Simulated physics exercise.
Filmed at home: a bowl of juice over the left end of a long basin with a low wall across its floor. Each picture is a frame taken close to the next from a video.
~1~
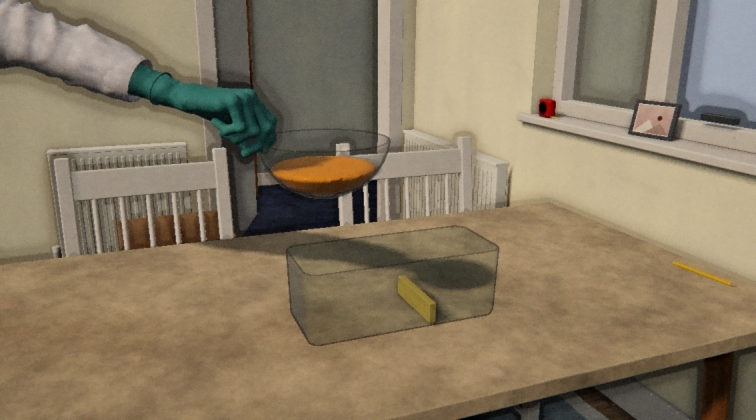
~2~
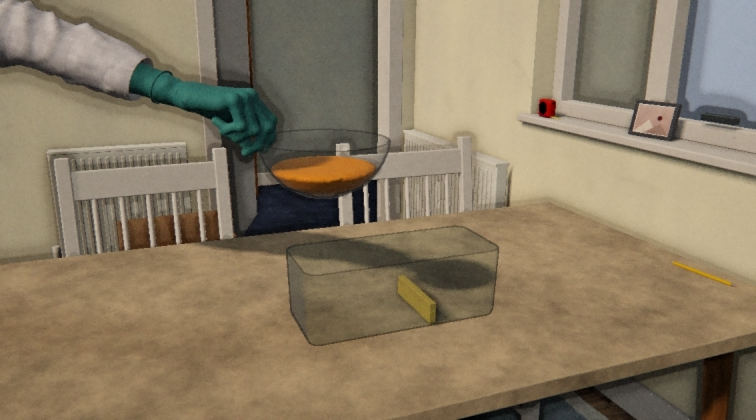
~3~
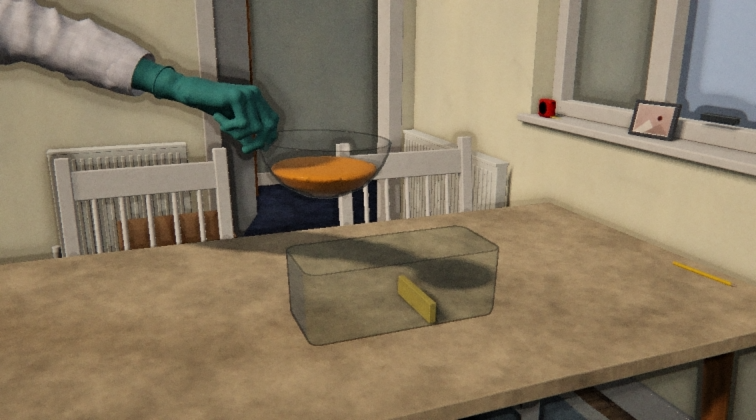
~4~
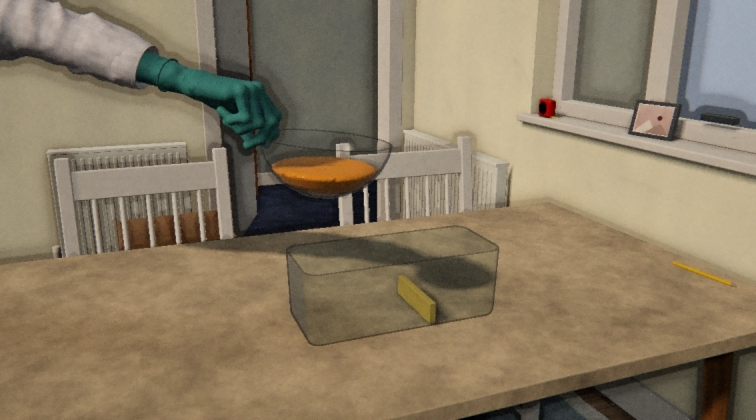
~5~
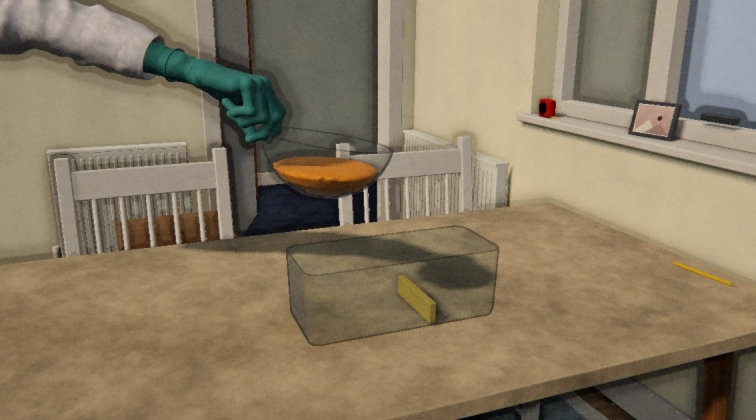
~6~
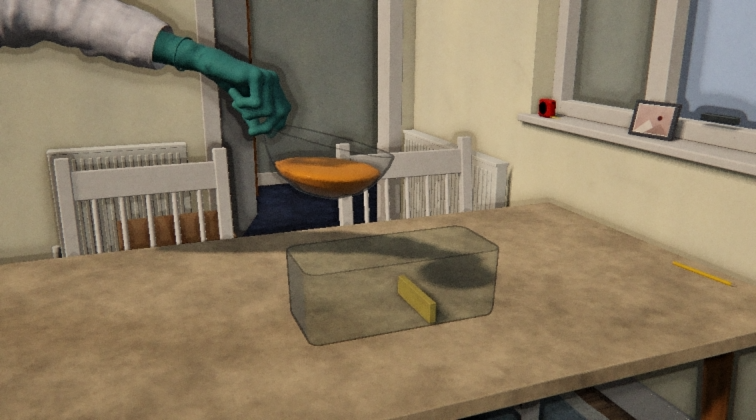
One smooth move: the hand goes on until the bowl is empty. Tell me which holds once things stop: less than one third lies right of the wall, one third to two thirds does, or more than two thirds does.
Less than one third lies right of the wall.
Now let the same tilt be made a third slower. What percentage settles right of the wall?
Near 20 %.
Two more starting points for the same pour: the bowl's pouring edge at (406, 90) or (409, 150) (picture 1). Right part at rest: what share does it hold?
55 % and 50 %.
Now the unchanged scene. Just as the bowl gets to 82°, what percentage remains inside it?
I'd put it at some 20 in a hundred.
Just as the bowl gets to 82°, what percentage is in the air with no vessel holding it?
50 %.
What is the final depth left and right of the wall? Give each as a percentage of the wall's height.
Roughly 40 percent left, 30 percent right.
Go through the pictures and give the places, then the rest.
Tilt 0°; pouring edge (385, 137); surface from (271, 170) to (372, 162); the long basin's rim runs from (295, 262) to (481, 238); the wall's top is at (416, 290), in the first frame.
Tilt 1°; pouring edge (385, 138); surface from (270, 170) to (372, 162), in the second frame.
Tilt 3°; pouring edge (386, 140); surface from (271, 169) to (373, 163), in the third frame.
Tilt 6°; pouring edge (387, 143); surface from (272, 168) to (373, 165), in the fourth frame.
Tilt 10°; pouring edge (388, 148); surface from (273, 167) to (374, 166), in the fifth frame.
Tilt 15°; pouring edge (388, 154); surface from (275, 166) to (376, 167), in the sixth frame.
A moment on, the bowl is tipped on its side and 22 per cent is still to pour, 22 is left of the wall and 8 right of it.
Next, the bowl is tipped right over and 0 per cent is still to pour, 75 is left of the wall and 21 right of it.
Then the bowl is tipped right over and 0 per cent is still to pour, 73 is left of the wall and 24 right of it.
Later the bowl is tipped right over and 0 per cent is still to pour, 73 is left of the wall and 24 right of it.
Finally, 73 per cent lies left of the wall, 24 right of it and 3 outside.
